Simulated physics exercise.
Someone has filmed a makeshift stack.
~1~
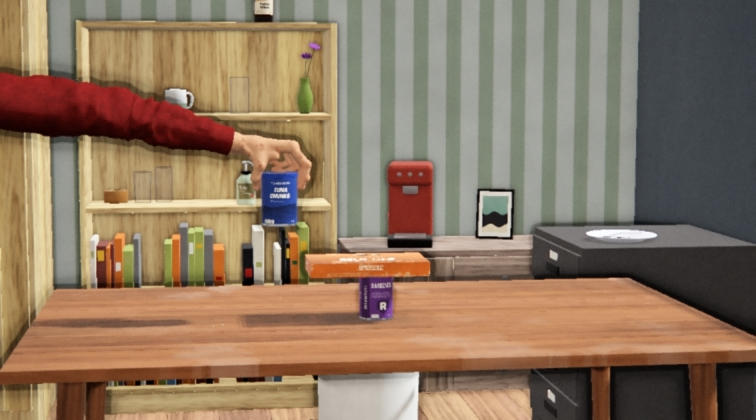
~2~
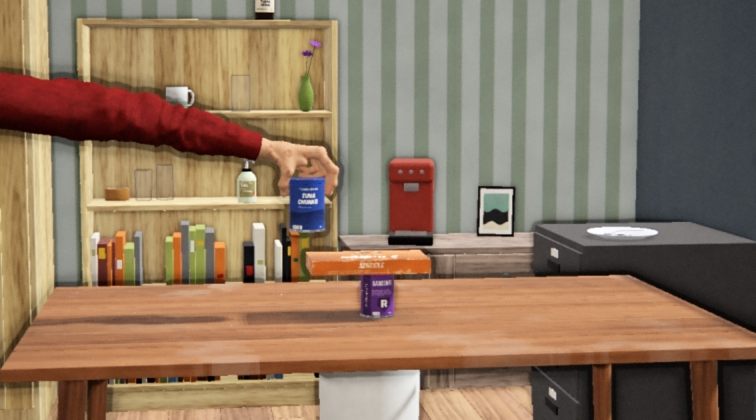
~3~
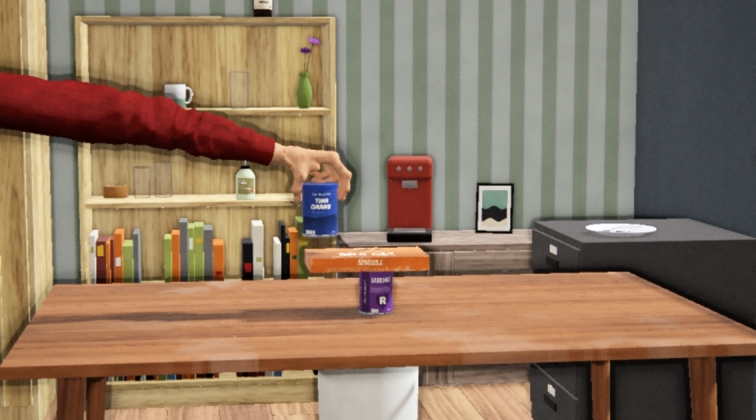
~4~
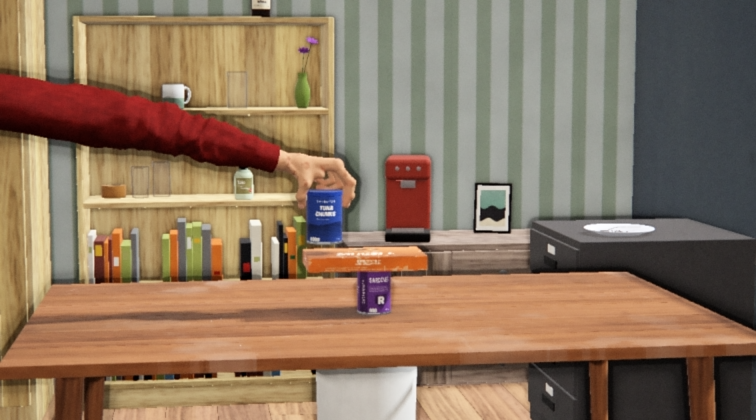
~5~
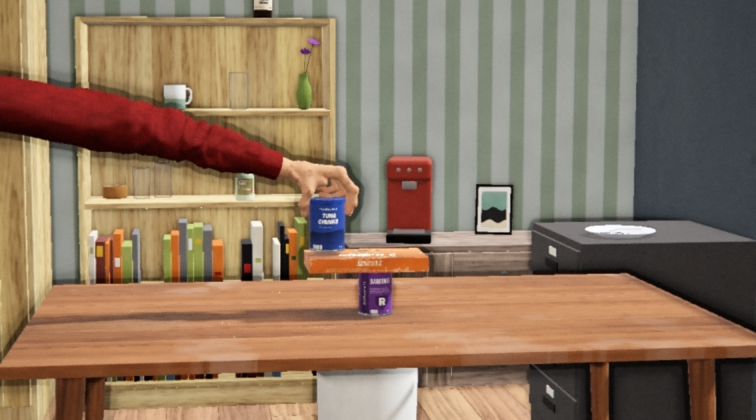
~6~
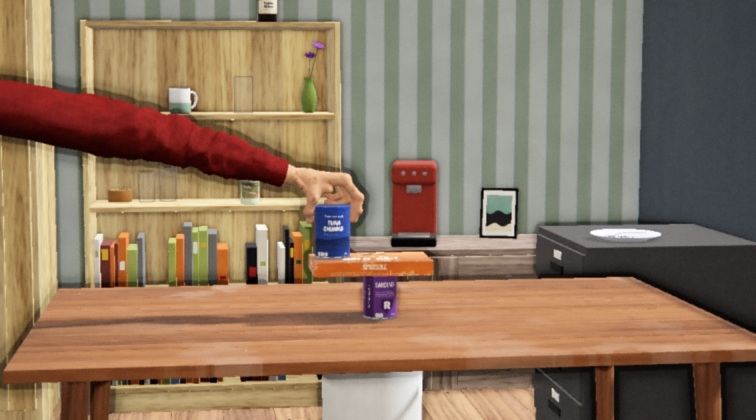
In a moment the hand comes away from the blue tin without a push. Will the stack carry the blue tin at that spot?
As it turns out, it comes apart.
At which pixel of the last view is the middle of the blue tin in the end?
Near (263, 302).
Then, 0.30 s on from there, blue tin now fallen; orange packet turned 43° from how it was put.
Then, 0.50 s on from there, orange packet turned 71° from how it was put.
In the end, fallen, blue tin; toppled in the stack, orange packet; purple tin unmoved. At the end, from the last picture's camera, blue tin near (263, 302). The stack gives way.
